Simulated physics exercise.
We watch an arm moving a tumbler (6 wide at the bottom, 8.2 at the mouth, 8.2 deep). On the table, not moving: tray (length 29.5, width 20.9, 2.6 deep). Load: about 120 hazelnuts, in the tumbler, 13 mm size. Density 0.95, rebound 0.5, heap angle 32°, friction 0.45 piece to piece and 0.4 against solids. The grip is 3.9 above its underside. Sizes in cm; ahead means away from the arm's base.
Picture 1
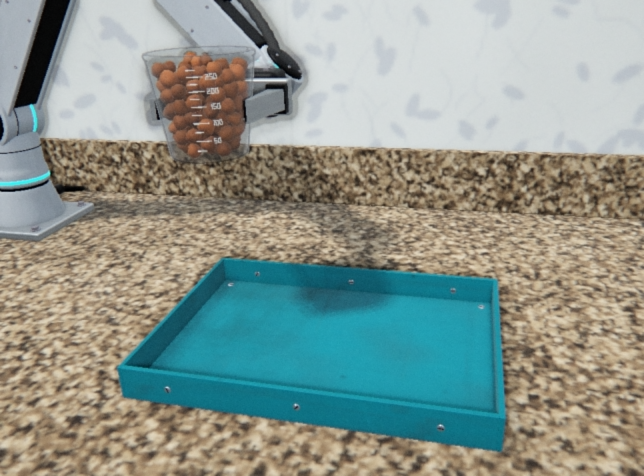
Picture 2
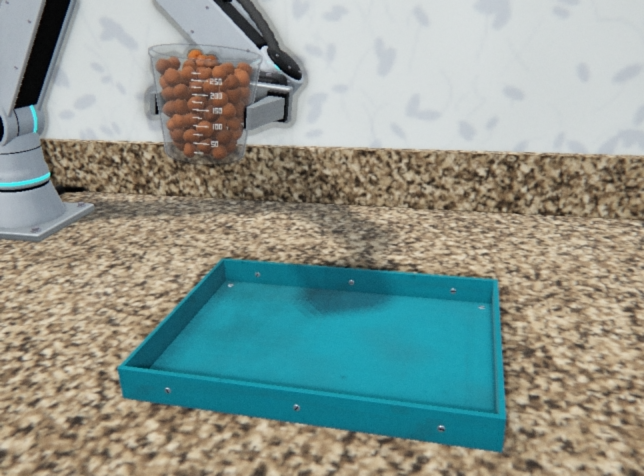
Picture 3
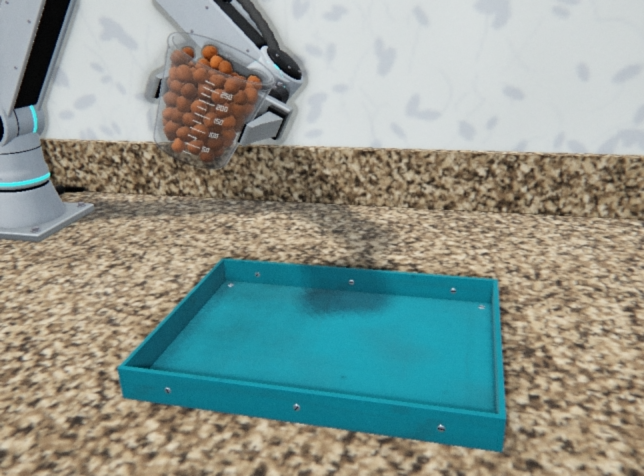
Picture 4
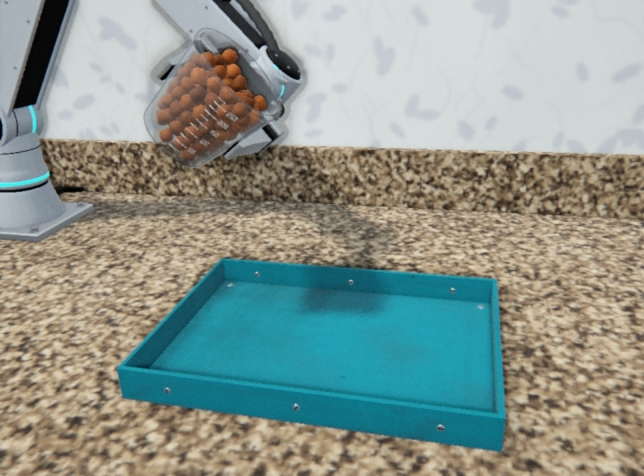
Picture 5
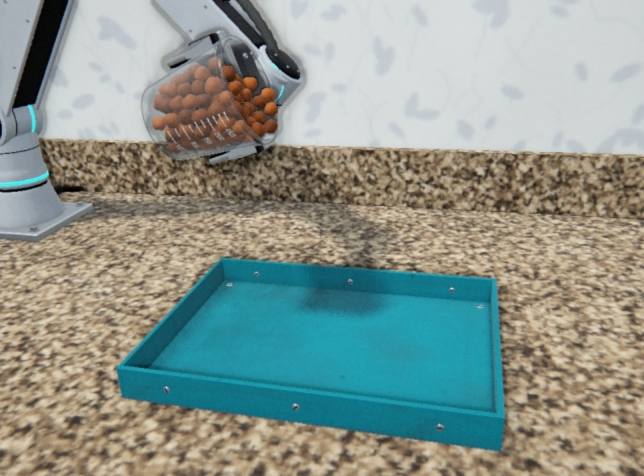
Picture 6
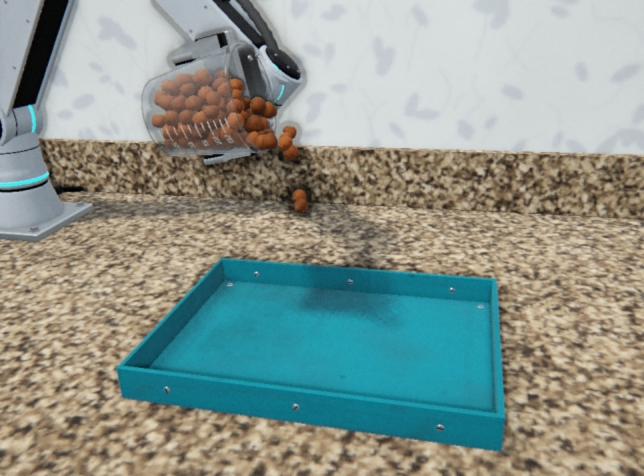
In this clip, a robotic arm holds a clear tumbler of round brown nuts above a speckled counter with a teal tray, then tilts it steadily to the right until several nuts tumble over the rim and drop through the air.
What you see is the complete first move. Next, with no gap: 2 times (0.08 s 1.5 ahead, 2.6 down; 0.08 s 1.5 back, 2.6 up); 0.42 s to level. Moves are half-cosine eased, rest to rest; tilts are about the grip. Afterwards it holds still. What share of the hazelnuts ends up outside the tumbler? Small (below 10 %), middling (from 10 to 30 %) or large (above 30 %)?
Outside the tumbler the share is large, above 30 %.
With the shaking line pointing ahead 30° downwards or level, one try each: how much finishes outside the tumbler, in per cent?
Some 60 and 80 per cent.
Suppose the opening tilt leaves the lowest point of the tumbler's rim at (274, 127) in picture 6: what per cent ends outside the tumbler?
About 20 per cent.
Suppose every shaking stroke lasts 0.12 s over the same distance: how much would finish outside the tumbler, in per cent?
Then about 35 per cent.
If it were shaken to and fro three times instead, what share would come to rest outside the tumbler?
In that case some 50 per cent.
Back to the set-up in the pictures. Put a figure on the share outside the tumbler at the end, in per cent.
About 40 per cent.
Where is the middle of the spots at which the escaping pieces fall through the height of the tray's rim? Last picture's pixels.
Around (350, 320).
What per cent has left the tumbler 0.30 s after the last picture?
Near 30 per cent so far.
Then, 0.30 s on, tilted 78° forward, highest piece 22 above the table; 89 in the tumbler, 18 in the tray, 16 in flight or on a rim.
Then, 0.59 s on, tilted 22° forward, highest piece 25 above the table; 72 in the tumbler, 46 in the tray, 2 on the table or floor, 3 in flight or on a rim.
Then, 0.94 s on, level, highest piece 24 above the table; 72 in the tumbler, 46 in the tray, 5 on the table or floor.
Then, 1.99 s on, level, highest piece 24 above the table; 72 in the tumbler, 46 in the tray, 5 on the table or floor.
In the end, 72 in the tumbler, 46 in the tray, 5 on the table or floor. That is 41 % outside the tumbler.
